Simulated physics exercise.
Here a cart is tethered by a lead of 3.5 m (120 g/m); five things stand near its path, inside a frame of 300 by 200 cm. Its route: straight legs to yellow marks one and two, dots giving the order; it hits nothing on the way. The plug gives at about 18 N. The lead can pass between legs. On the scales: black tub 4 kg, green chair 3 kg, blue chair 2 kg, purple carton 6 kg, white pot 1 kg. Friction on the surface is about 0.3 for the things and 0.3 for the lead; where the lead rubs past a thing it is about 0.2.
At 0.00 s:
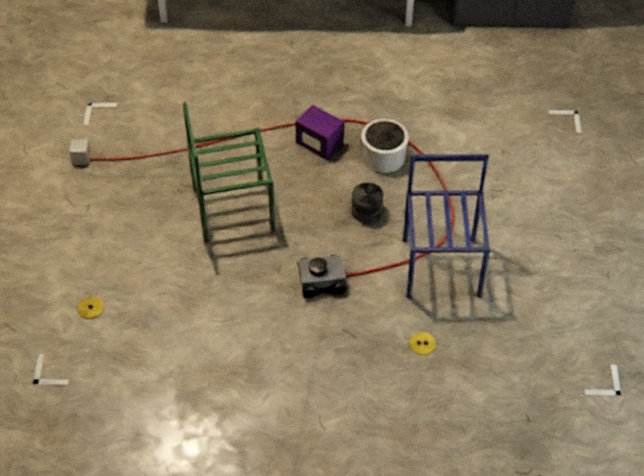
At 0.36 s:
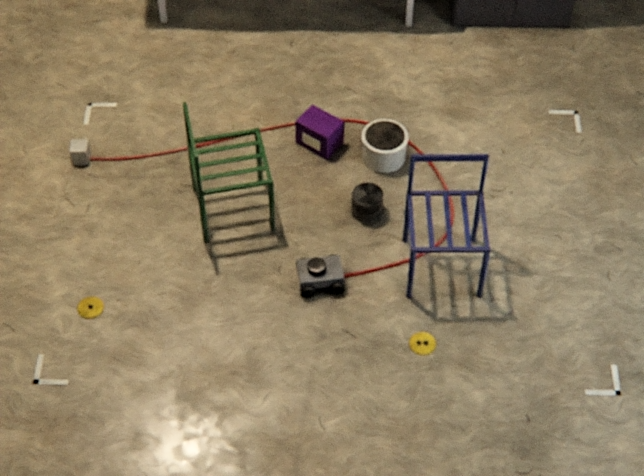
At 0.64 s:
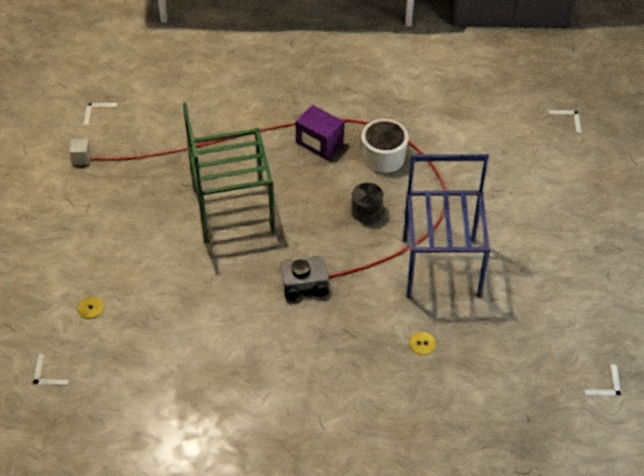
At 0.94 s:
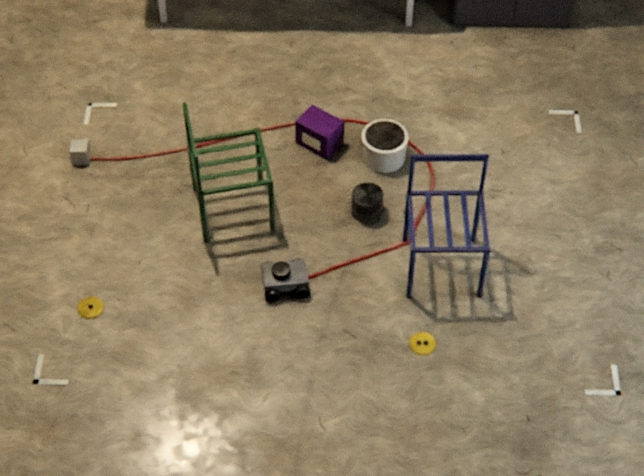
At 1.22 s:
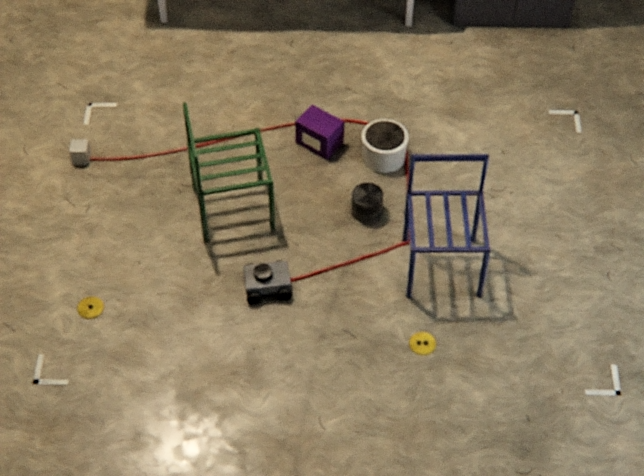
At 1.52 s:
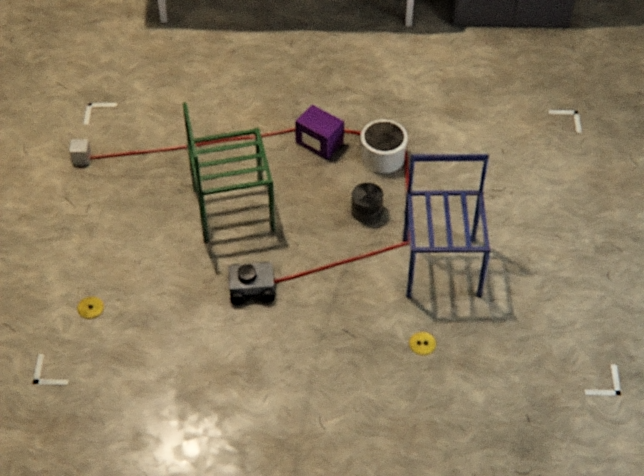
A blue chair stands at the right of a mottled tan floor seen from a high, fixed viewpoint, with pale corner marks around the area. A green chair is at left, a purple carton, white pot and black tub sit between them, and yellow discs lie below. The small grey cart, after barely moving, rolls steadily left, drawing its red lead in against the blue chair and white pot.
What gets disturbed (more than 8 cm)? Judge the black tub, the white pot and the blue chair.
The black tub gets shifted, the white pot leaves its place, the blue chair moves.
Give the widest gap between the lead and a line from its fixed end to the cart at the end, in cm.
Some 100 cm.
By 3.5 s, cart at (140, 298), 12 N at the fixed end; white pot 34 cm off its start, blue chair 30 cm off its start, black tub 11 cm off its start.
By 5.5 s, cart at (179, 316), lead slack at the fixed end; blue chair 46 cm off its start, white pot 41 cm off its start, black tub 25 cm off its start.
By 7.4 s, cart at (308, 330), lead slack at the fixed end; blue chair 46 cm off its start at (370, 189), white pot 41 cm off its start at (320, 157), black tub 25 cm off its start at (323, 190).
By 9.4 s, cart at (422, 342), lead slack at the fixed end; blue chair 46 cm off its start, white pot 41 cm off its start, black tub 25 cm off its start.
By 9.8 s, cart at (422, 342), lead slack at the fixed end; blue chair 46 cm off its start at (370, 189), white pot 41 cm off its start at (320, 157), black tub 25 cm off its start at (323, 190), purple carton 2 cm off its start at (317, 123).
